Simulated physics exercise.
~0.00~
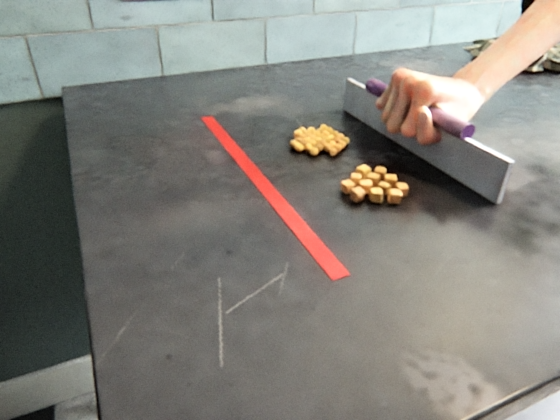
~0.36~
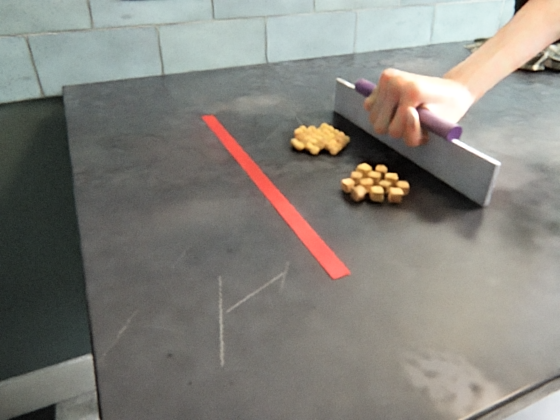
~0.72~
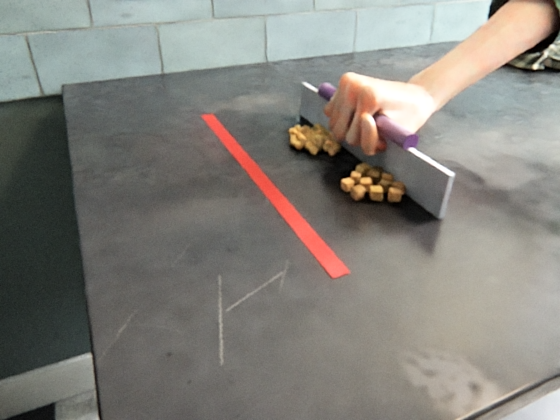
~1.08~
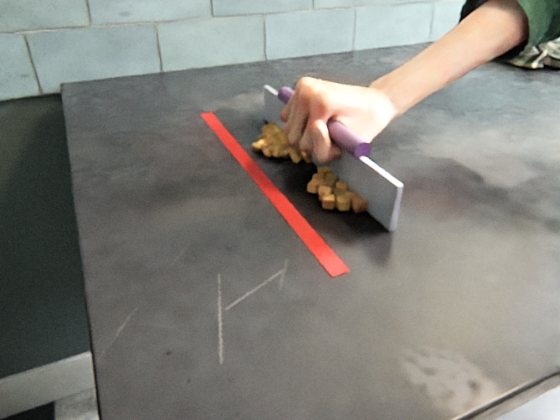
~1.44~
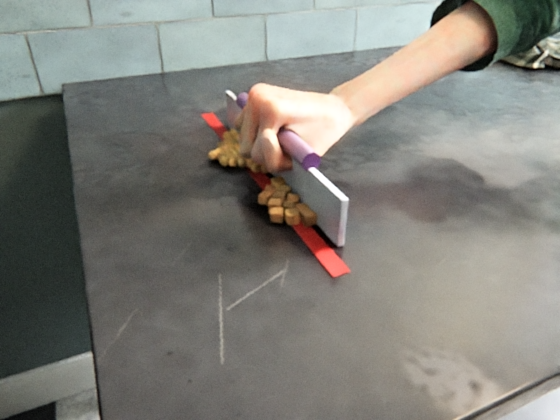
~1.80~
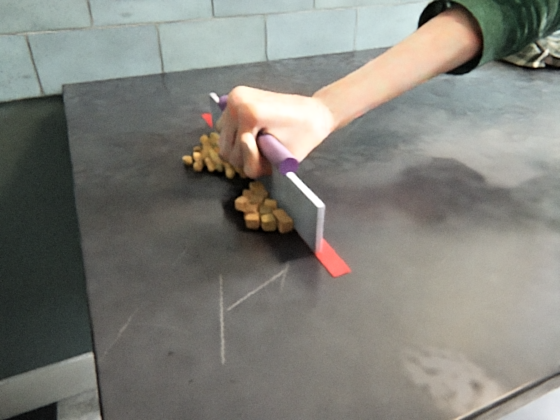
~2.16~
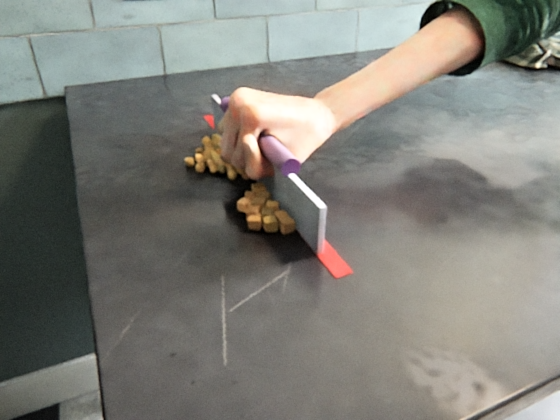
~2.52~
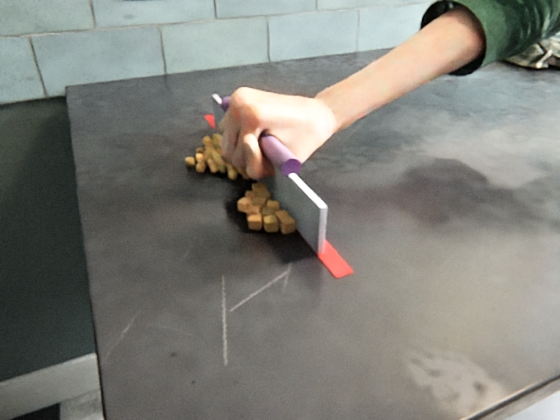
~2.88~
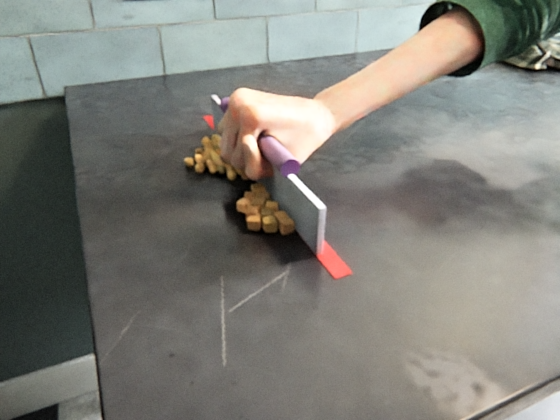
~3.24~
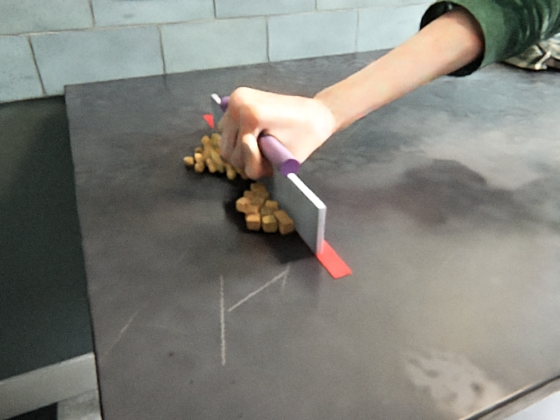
In the video, a hand holding a scraper with a purple handle sweeps two clusters of small tan pieces leftward across a dark tabletop and over a strip of red tape, then stops at the tape and holds still, with both clusters resting on the table in front of the blade.
